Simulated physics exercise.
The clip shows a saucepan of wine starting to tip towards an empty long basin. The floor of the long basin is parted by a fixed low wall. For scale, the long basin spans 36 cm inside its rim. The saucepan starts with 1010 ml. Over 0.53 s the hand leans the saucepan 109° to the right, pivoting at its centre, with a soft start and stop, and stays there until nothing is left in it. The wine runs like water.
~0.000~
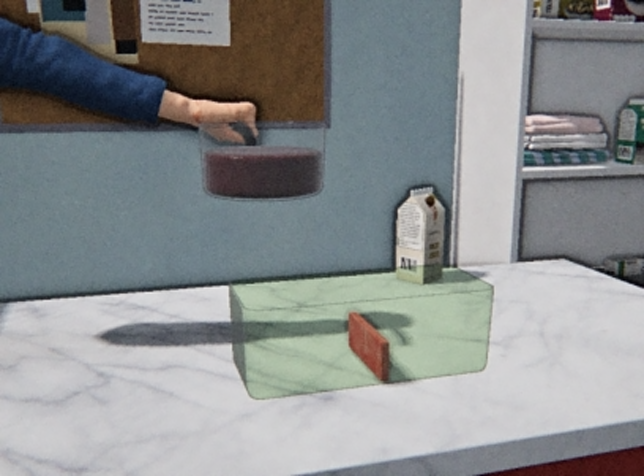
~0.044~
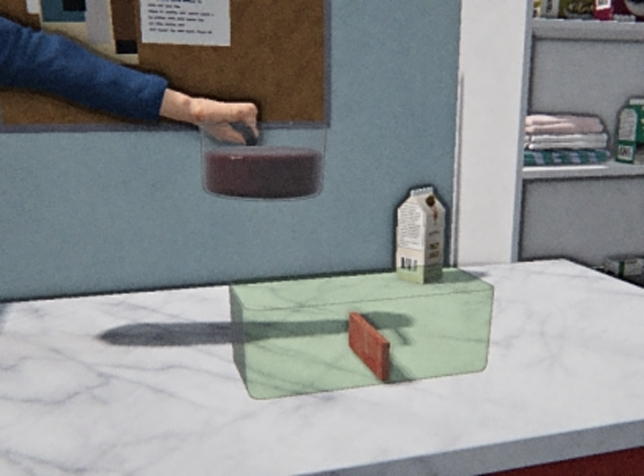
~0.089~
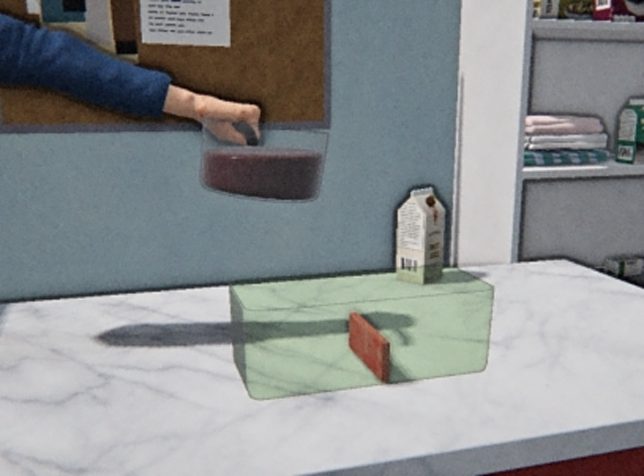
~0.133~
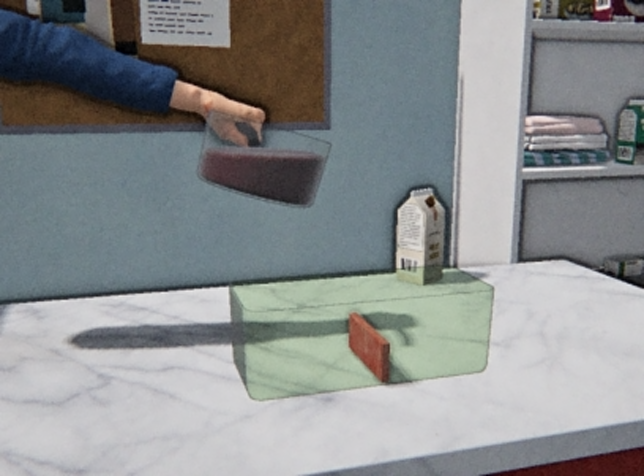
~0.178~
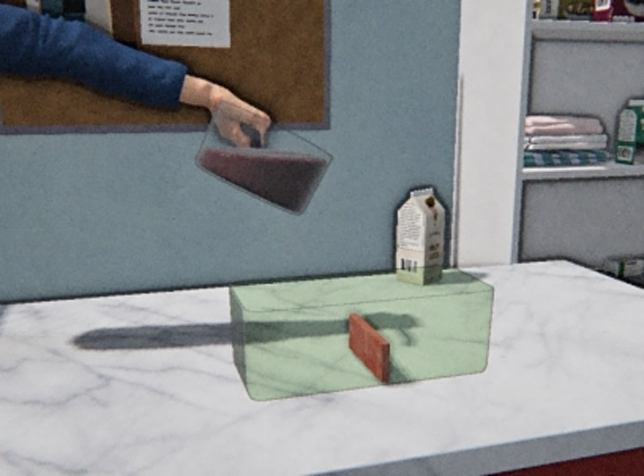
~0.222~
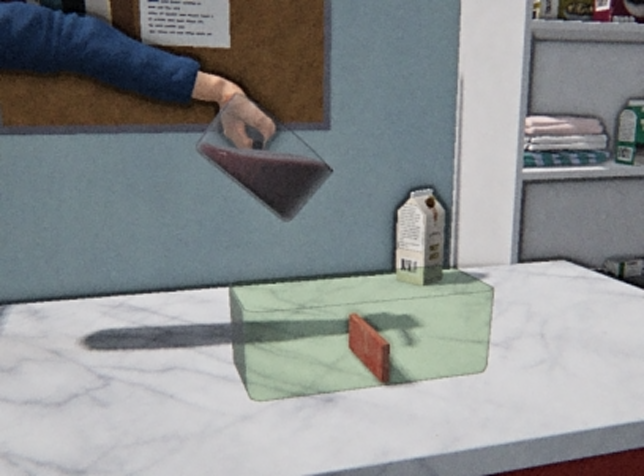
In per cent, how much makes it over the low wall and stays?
The far part has some 17 per cent.
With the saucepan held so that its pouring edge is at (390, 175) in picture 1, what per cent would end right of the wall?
Then about 80 per cent.
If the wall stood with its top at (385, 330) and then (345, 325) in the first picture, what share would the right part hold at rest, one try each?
In turn about 10 and 55 per cent.
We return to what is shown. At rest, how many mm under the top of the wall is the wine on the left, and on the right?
Some 28 mm on the left and 50 mm on the right.
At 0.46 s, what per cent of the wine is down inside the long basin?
About 18 per cent.
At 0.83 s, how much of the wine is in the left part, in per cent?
About 58 per cent.
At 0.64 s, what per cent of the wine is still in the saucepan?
Near 6 in a hundred.
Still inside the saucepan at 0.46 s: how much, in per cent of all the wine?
Near 26 in a hundred.
Then, 0.46 s in, the tilt is 105° and 26 per cent is still to pour, 14 is left of the wall and 4 right of it.
Then, 0.64 s in, the tilt is 109° and 6 per cent is still to pour, 71 is left of the wall and 15 right of it.
Then, 0.83 s in, the tilt is 109° and 0 per cent is still to pour, 58 is left of the wall and 16 right of it.
Then, 1.03 s in, the tilt is 109° and 0 per cent is still to pour, 73 is left of the wall and 17 right of it.
Finally, 73 per cent lies left of the wall, 17 right of it and 10 outside.
